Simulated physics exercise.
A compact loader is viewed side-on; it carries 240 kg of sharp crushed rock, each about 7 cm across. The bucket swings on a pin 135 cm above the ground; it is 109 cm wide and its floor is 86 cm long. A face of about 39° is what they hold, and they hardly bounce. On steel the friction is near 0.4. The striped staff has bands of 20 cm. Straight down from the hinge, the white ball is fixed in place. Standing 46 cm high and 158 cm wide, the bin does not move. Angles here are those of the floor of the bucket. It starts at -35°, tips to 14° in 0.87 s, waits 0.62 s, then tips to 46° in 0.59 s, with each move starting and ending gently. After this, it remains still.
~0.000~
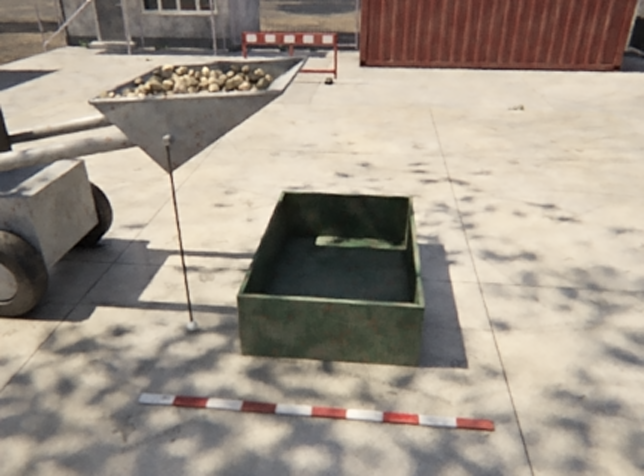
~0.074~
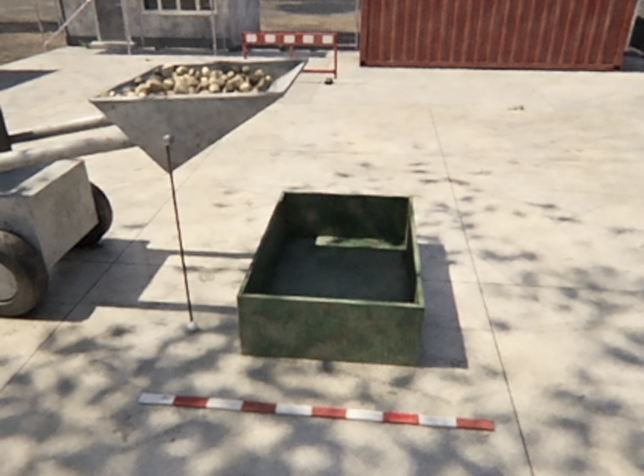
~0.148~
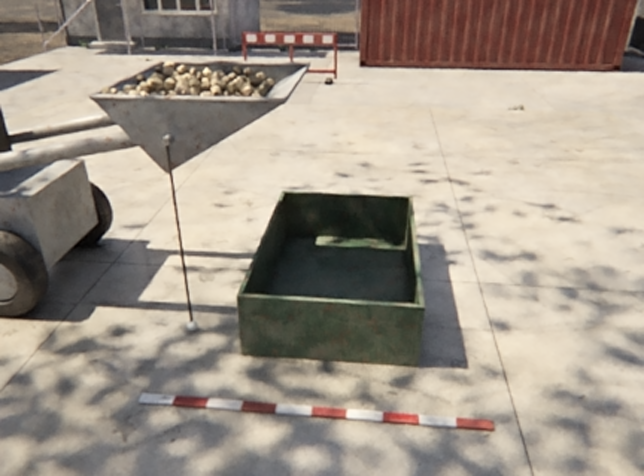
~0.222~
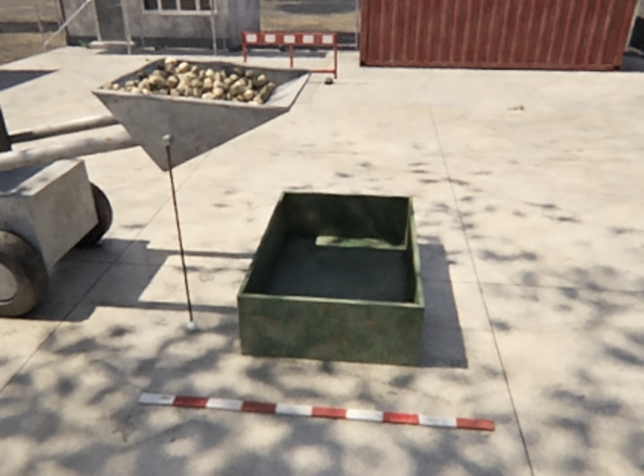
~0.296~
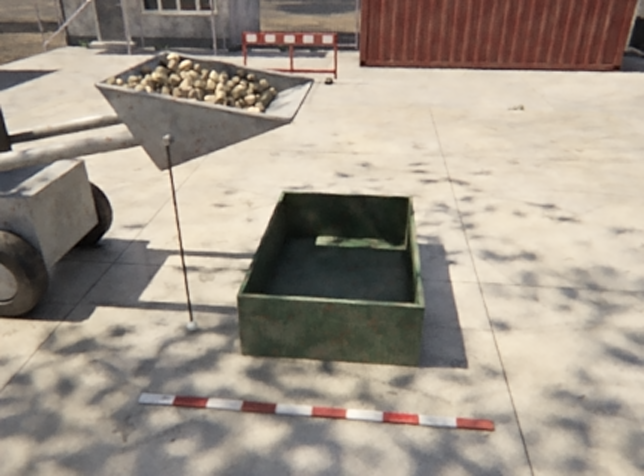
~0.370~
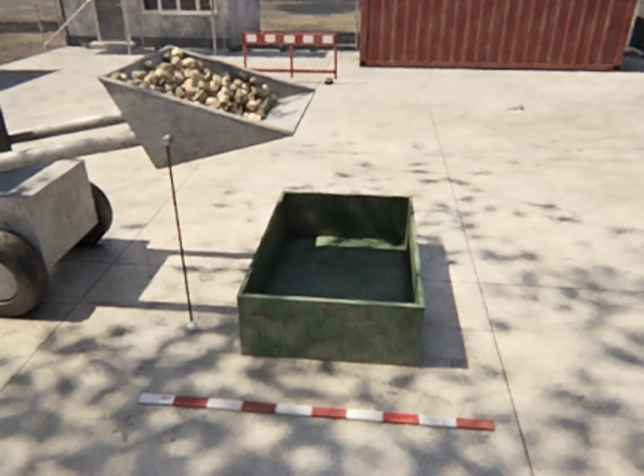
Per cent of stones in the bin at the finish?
Roughly 100 percent.
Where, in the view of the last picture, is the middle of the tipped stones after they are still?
Resting centre: About (332, 280).
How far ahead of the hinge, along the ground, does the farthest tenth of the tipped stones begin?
About 130 cm ahead of the hinge.
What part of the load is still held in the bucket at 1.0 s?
Held: Approx. 100 %.
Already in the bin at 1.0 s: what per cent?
About 0%.
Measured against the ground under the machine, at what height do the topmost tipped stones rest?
Close to 28 cm above that ground.
After 0.6 s the floor is at 6°; 100 % in the bucket; the foremost stones are at (257, 139).
After 1.0 s the floor is at 14°; 100 % in the bucket; the foremost stones are at (253, 157).
After 2.5 s the floor is at 46°; 4 % in the bucket, 96 % in the bin; the foremost stones are at (376, 302).
After 5.1 s the floor is at 46°; 0 % in the bucket, 100 % in the bin; the foremost stones are at (404, 286).
